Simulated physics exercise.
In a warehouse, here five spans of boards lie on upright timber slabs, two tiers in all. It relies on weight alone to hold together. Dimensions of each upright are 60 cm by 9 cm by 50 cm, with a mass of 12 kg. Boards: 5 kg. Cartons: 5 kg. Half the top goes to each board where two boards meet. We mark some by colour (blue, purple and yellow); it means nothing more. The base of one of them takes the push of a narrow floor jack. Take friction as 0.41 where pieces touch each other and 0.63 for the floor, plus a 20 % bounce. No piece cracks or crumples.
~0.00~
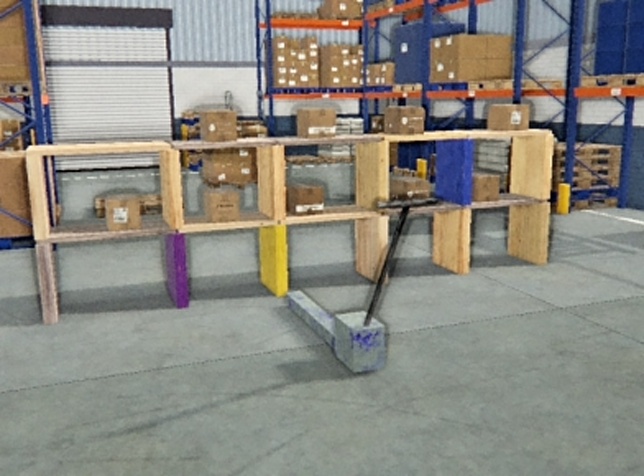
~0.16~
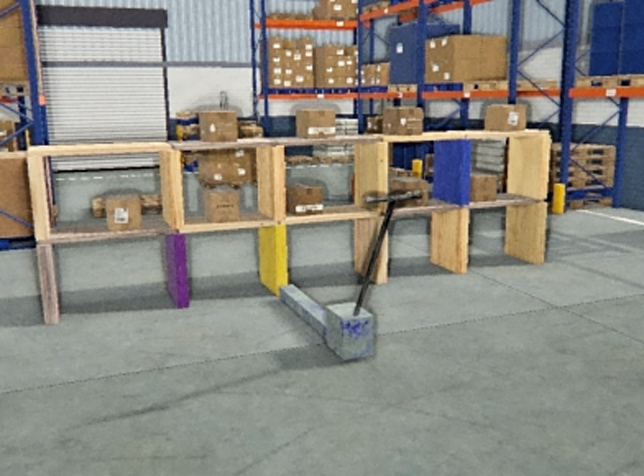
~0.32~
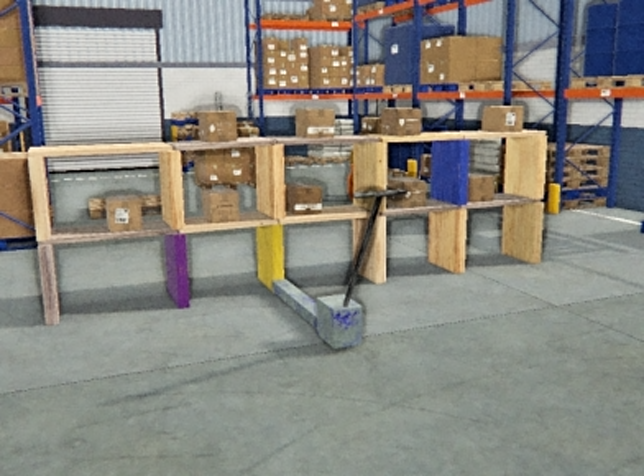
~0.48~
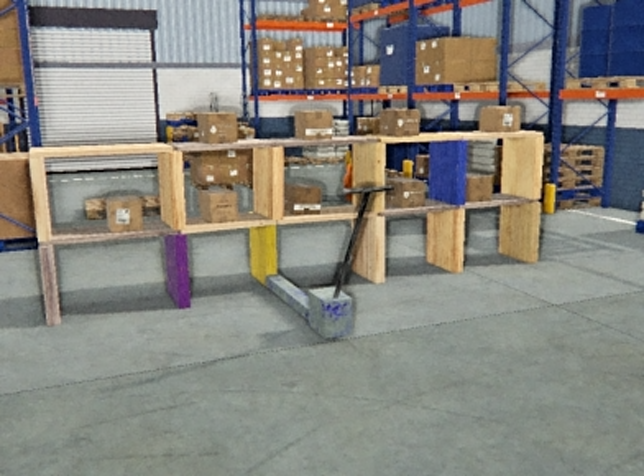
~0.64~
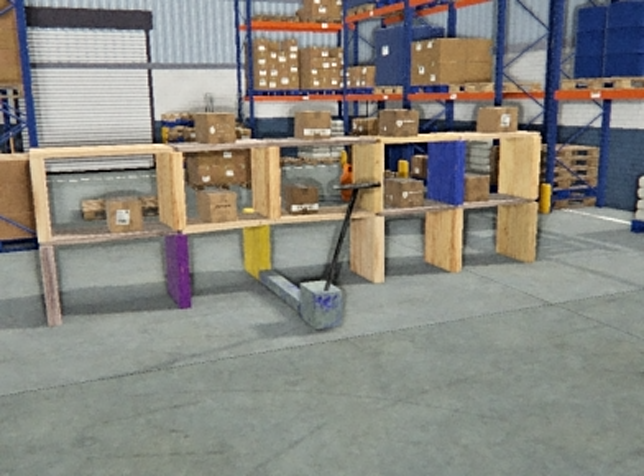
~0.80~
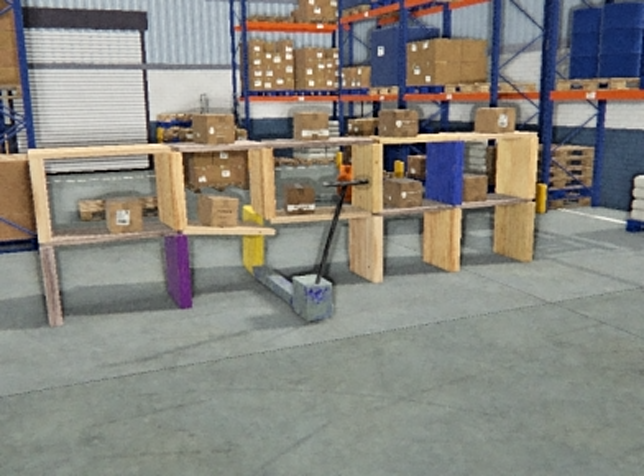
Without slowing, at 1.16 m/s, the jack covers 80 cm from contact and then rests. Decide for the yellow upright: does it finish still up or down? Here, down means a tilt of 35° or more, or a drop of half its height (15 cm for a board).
It finishes still up.
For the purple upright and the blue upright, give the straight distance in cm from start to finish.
Net shift, middle to middle: Purple 40 cm, blue 0 cm.
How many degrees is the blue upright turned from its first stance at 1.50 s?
I'd estimate close to 0°.
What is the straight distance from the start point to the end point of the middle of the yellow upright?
Net straight-line distance: Approx. 95 cm.
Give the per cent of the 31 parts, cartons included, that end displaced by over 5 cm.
It works out to 60 percent.
Around 0.96 s, 3 of the 31 pieces down; yellow upright displaced 83 cm.
Around 1.16 s, 9 of the 31 pieces down; yellow upright displaced 93 cm; purple upright tipped 6°.
Around 1.50 s, 12 of the 31 pieces down; yellow upright displaced 94 cm; purple upright tipped 37°.
Around 1.74 s, 16 of the 31 pieces down; yellow upright displaced 94 cm; purple upright on its side.
Finally (3.0 s), 16 of the 31 pieces down; yellow upright displaced 94 cm; purple upright on its side; blue upright unmoved. Seen by the last camera, middles, yellow upright near (245, 235), purple upright near (136, 301).
